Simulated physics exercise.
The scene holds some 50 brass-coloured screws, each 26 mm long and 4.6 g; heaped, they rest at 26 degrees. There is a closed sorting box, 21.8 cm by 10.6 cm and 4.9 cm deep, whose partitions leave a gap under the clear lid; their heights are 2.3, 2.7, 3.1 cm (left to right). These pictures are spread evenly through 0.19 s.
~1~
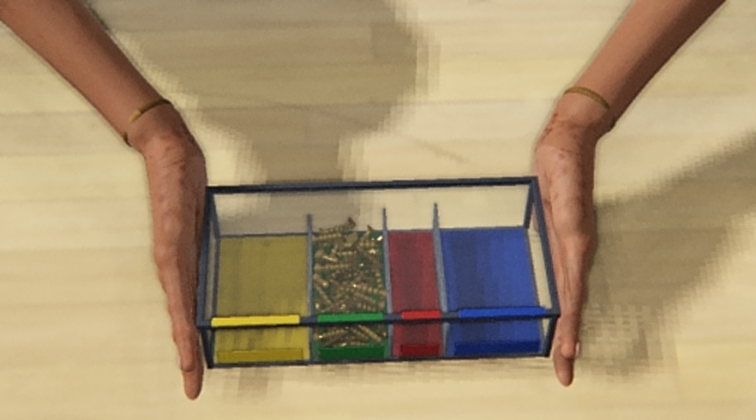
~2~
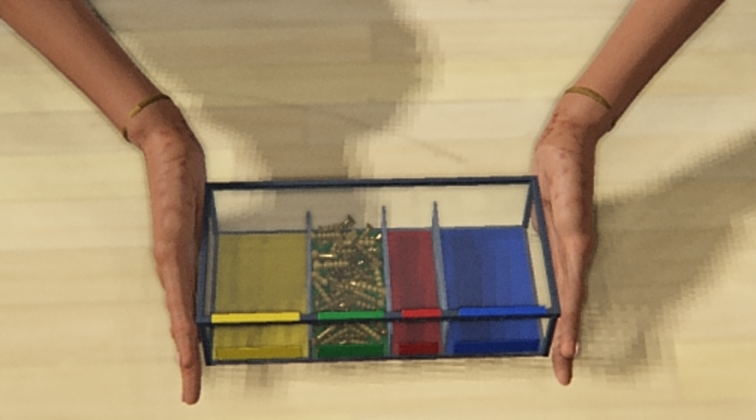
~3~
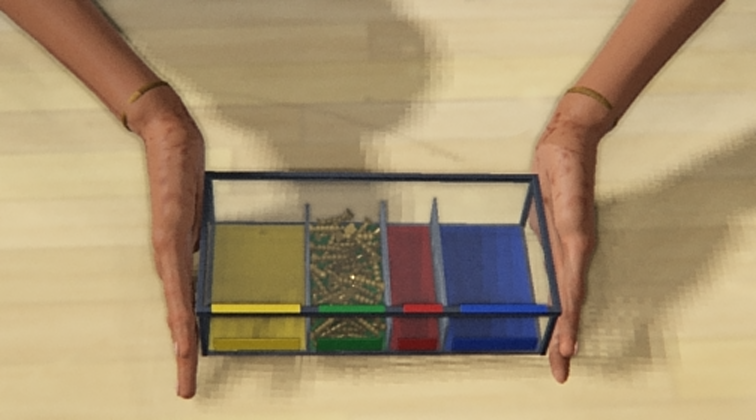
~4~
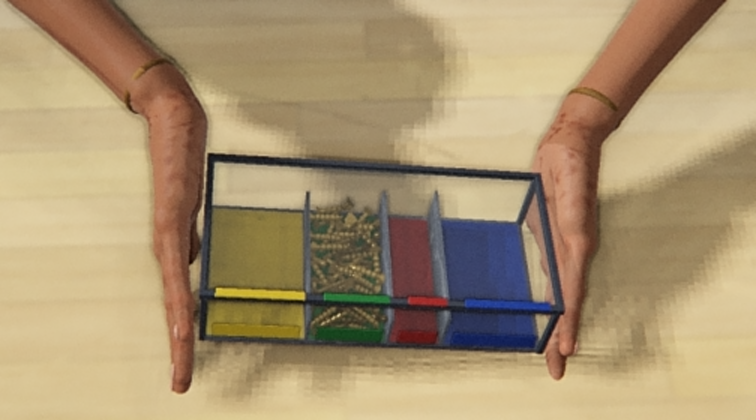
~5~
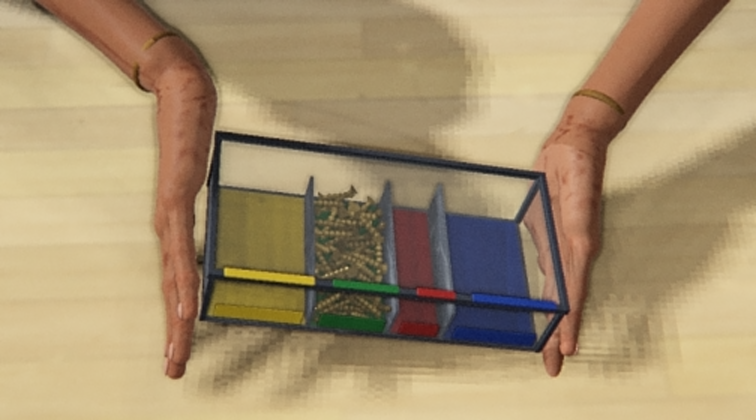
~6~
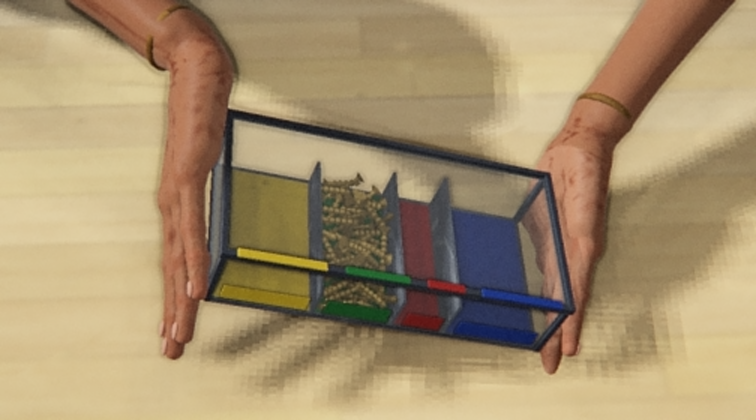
The video shows two hands holding a clear-lidded box with yellow, green, red and blue compartments, brass-coloured screws in the green one; the hands gradually tilt it, raising the left end while the screws stay in their compartment.
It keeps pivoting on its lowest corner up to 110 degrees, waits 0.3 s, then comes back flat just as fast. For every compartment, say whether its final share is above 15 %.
Red: No, blue: Yes, green: No, yellow: No.
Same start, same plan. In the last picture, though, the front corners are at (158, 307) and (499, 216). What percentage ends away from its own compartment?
Then around 100 percent would end up out of place.
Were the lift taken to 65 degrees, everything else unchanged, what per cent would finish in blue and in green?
Blue: 0, green: 100 (per cent).
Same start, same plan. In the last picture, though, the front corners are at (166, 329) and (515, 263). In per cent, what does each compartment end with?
You'd see red at 0 percent, blue at 0, green at 0 and yellow at 100 percent.
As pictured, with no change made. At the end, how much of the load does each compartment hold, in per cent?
Red: 0%; blue: 100%; green: 0%; yellow: 0%.
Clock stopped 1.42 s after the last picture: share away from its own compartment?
Near 100 per cent of it.
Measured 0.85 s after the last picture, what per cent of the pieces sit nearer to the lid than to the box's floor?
Roughly 100 per cent.
Then, 0.85 s after the last picture, tilt 110 degrees; red 25 %, blue 70 %.
Then, 1.42 s after the last picture, tilt 59 degrees; blue 100 %.
Then, 2.04 s after the last picture, tilt 0 degrees; blue 100 %.
In the end, red 0 %, blue 100 %, green 0 %, yellow 0 %.
